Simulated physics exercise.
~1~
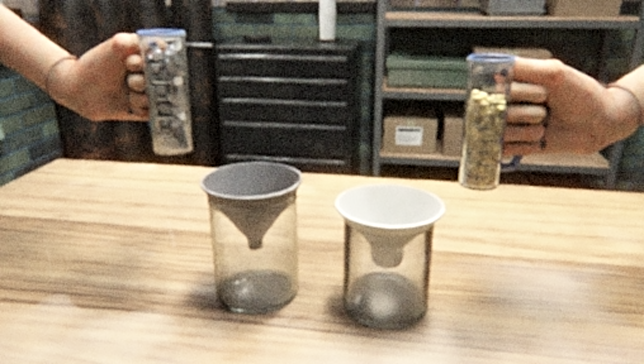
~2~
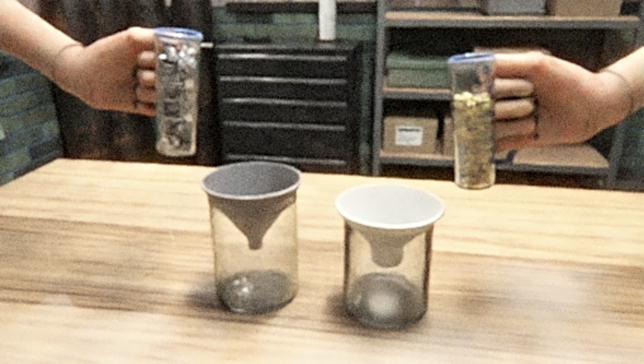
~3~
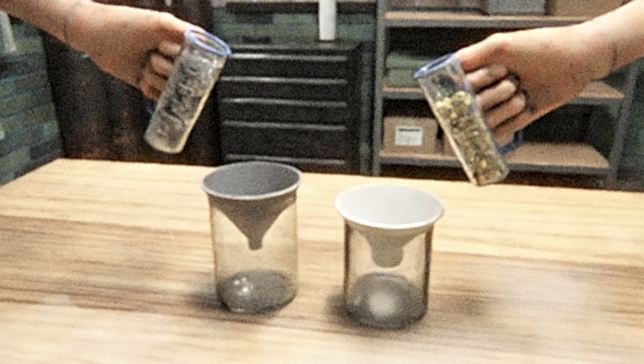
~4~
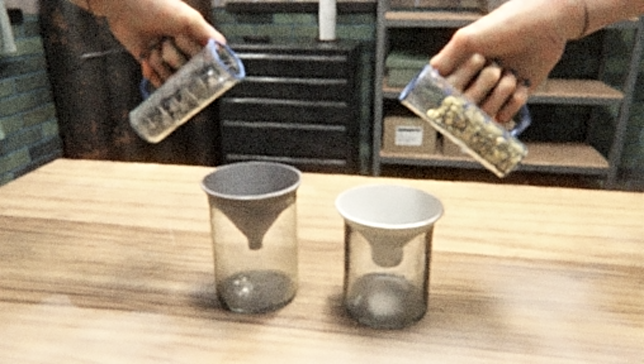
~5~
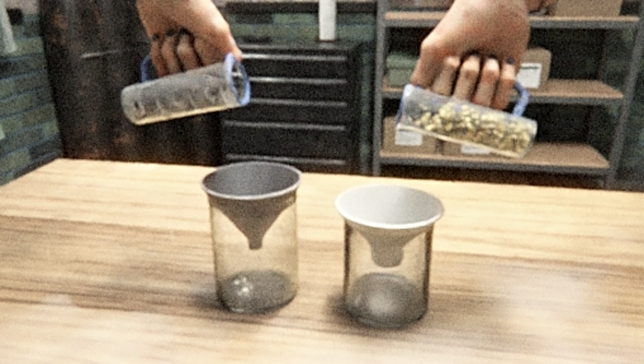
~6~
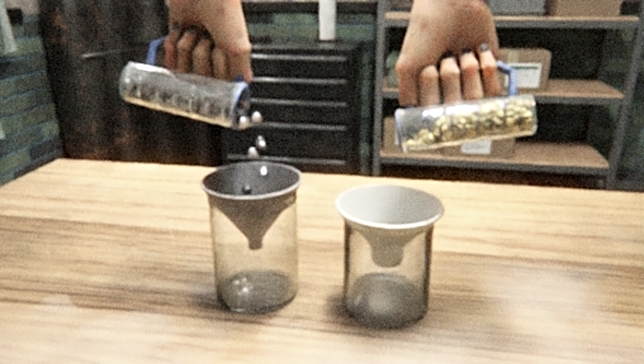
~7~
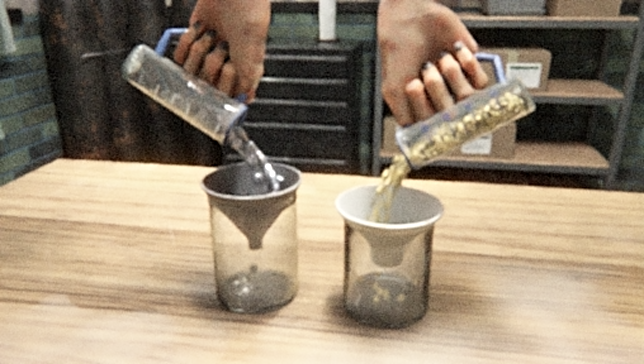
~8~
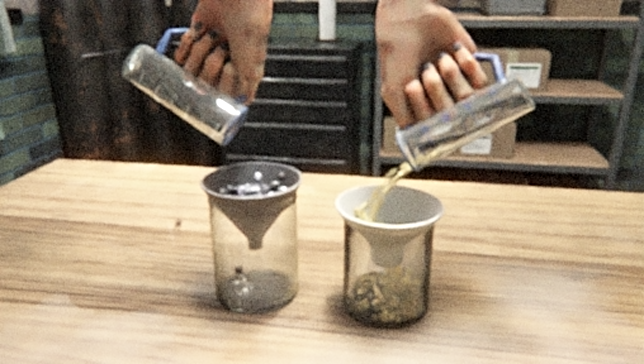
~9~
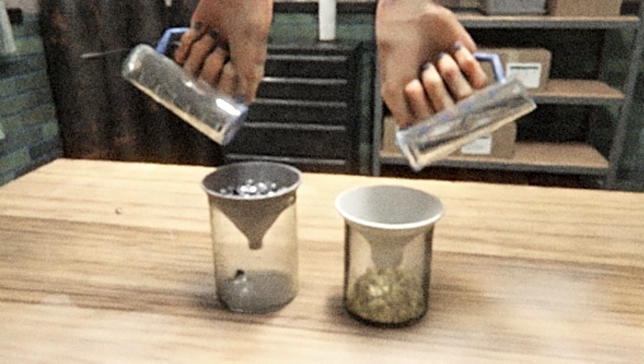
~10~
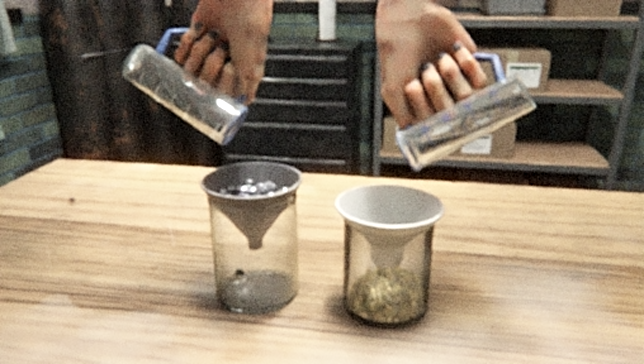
Two hands tipped clear cups over two funnels set in jars on a wooden table, and the silvery pieces on the left mostly jammed in the dark funnel, while the yellowish bits on the right all ran through the pale one into the jar.
